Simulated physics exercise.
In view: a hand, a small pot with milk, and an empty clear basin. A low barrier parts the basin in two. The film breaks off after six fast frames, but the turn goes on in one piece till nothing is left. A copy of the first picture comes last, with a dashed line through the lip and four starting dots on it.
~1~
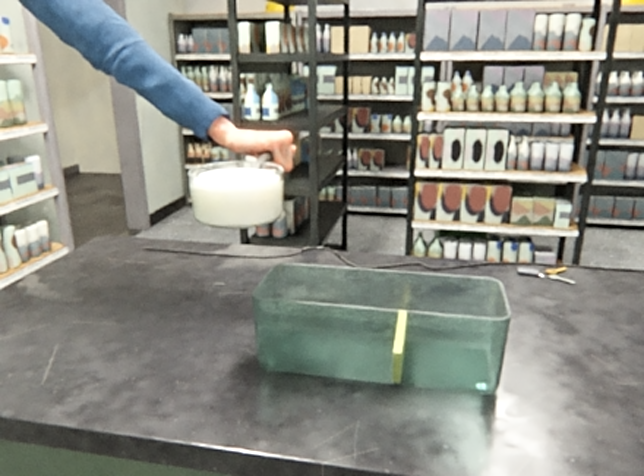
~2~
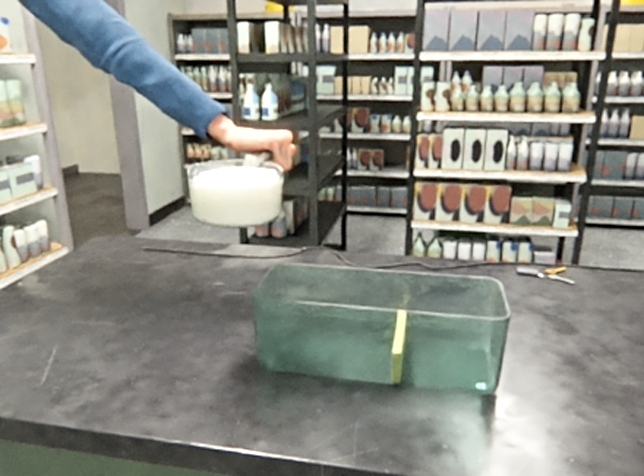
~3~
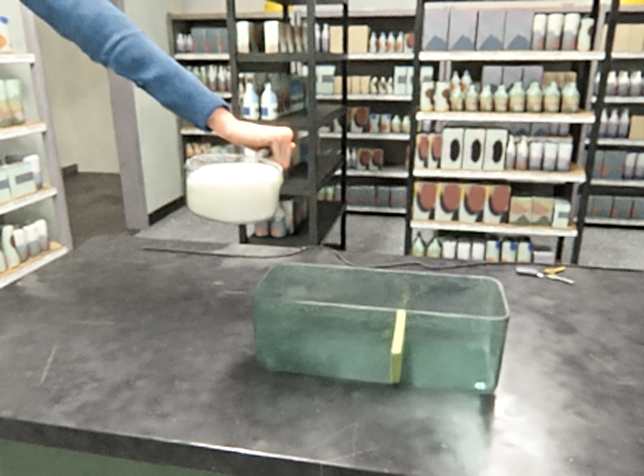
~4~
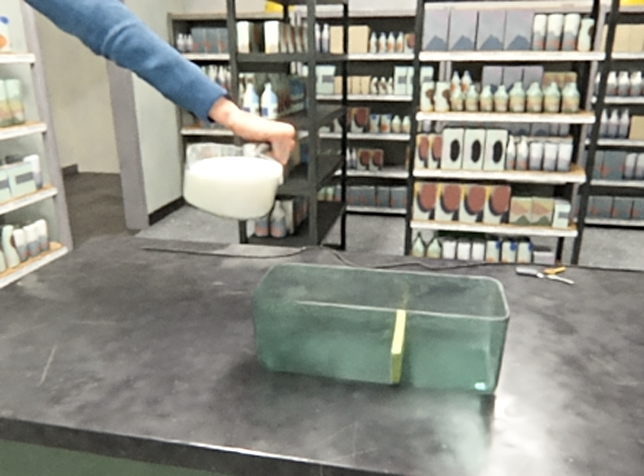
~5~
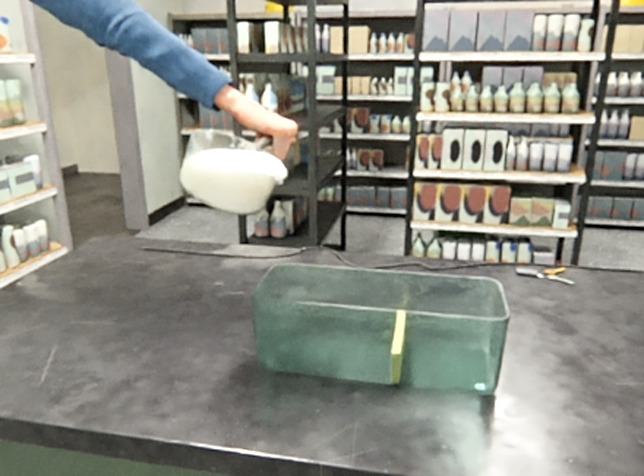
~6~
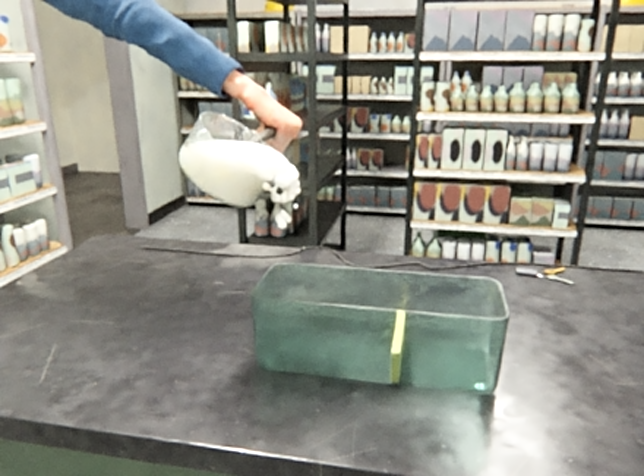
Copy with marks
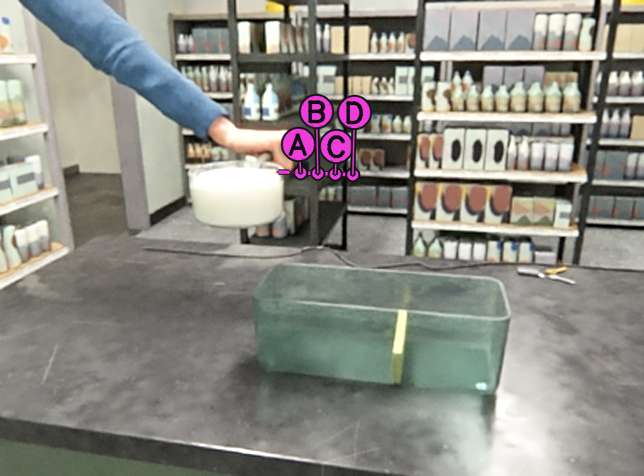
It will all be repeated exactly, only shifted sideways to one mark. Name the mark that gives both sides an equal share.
Spot B does it best.
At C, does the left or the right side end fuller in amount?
The right one.
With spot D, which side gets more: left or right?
The right side.
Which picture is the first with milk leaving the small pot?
Picture 5.
In magenta, A at (300, 172); B at (317, 173); C at (335, 174); D at (352, 174).
With A, about 82 % ends left of the wall and 15 % right of it; 3 % is lost outside.
With B, about 48 % ends left of the wall and 51 % right of it.
With C, about 19 % ends left of the wall and 79 % right of it.
With D, about 8 % ends left of the wall and 91 % right of it.
